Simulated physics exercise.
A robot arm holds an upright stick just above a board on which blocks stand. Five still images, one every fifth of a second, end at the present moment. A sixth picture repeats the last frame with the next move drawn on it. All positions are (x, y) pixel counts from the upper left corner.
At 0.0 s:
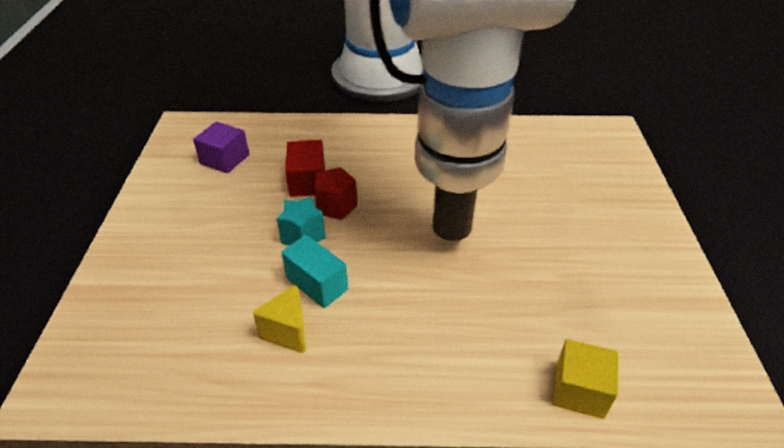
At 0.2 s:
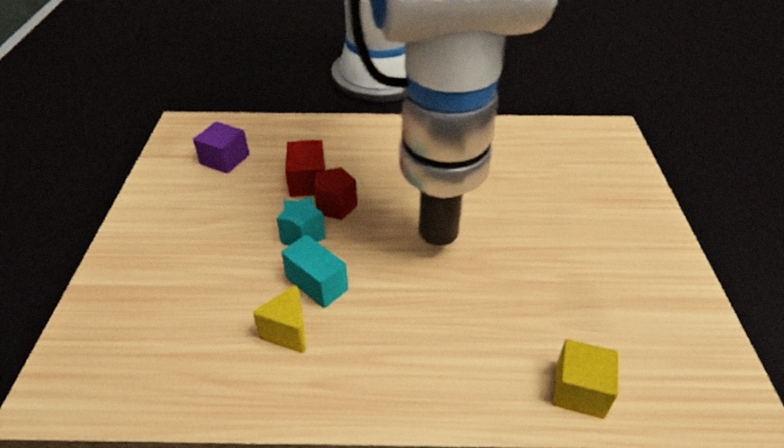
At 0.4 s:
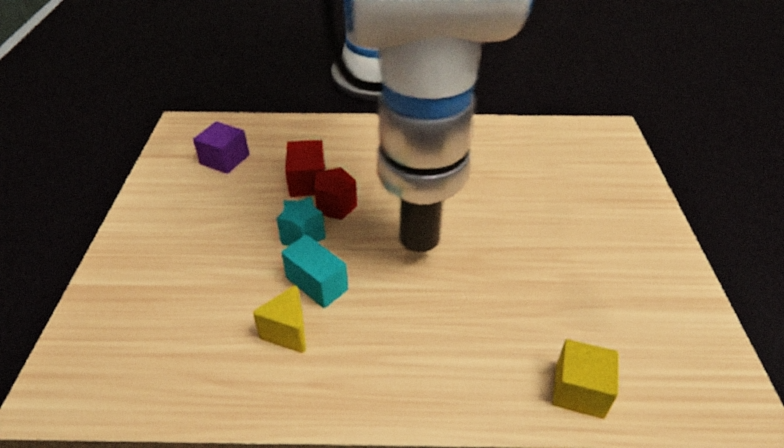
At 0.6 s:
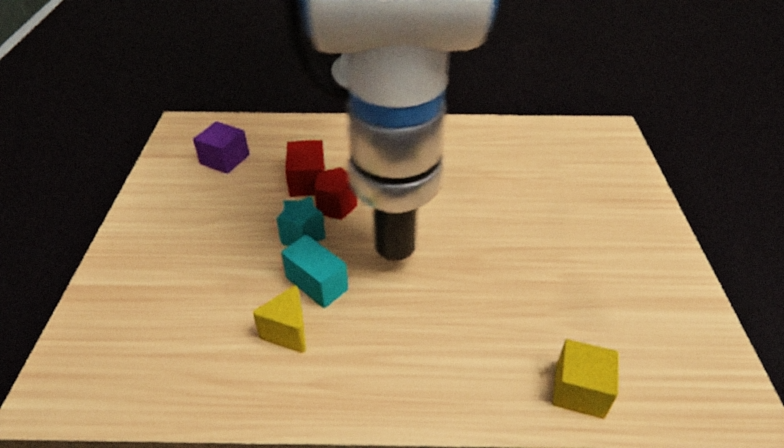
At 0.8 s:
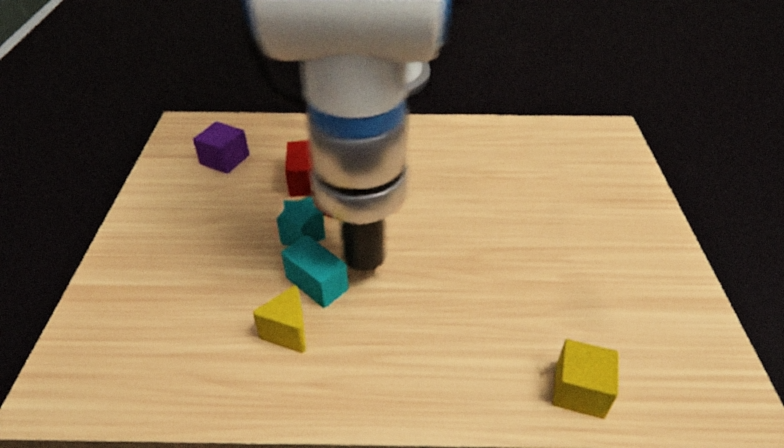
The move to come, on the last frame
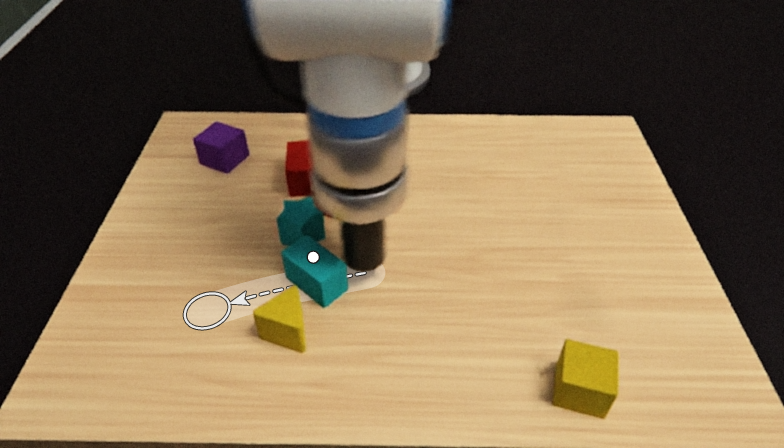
A robot arm holding a dark upright stick moved left and slightly toward the viewer over a wooden board, nearing the turquoise oblong block, while the scattered purple, red, turquoise and yellow blocks stayed still.
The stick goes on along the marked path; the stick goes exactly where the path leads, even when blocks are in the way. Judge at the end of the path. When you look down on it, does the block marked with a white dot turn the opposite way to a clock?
I'd say no.
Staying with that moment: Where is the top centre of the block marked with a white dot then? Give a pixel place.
It sits at (155, 292).
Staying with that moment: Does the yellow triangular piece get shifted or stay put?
At the end, its place is different.
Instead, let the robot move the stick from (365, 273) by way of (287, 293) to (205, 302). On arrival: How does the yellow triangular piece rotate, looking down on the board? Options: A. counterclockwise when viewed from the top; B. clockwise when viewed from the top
I choose A.
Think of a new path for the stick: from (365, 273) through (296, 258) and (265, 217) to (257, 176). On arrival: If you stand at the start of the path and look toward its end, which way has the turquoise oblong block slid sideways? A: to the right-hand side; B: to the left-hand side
The one that fits is B, to the left-hand side.
Path on the board, from (365, 273) via (314, 283) and (261, 294), ending at (207, 310); the dot is on the turquoise oblong block.
On the path given first. One third of the way, stick at (311, 267); yellow triangular piece at (268, 315), turned 50° anticlockwise; turquoise oblong block at (270, 268), turned 20° clockwise.
Two thirds of the way, stick at (256, 278); yellow triangular piece at (261, 316), turned 75° anticlockwise; turquoise oblong block at (213, 280), turned 15° clockwise.
At the end, stick at (201, 294); yellow triangular piece at (261, 316), turned 75° anticlockwise; turquoise star block in place; turquoise oblong block at (155, 292), turned 35° clockwise.
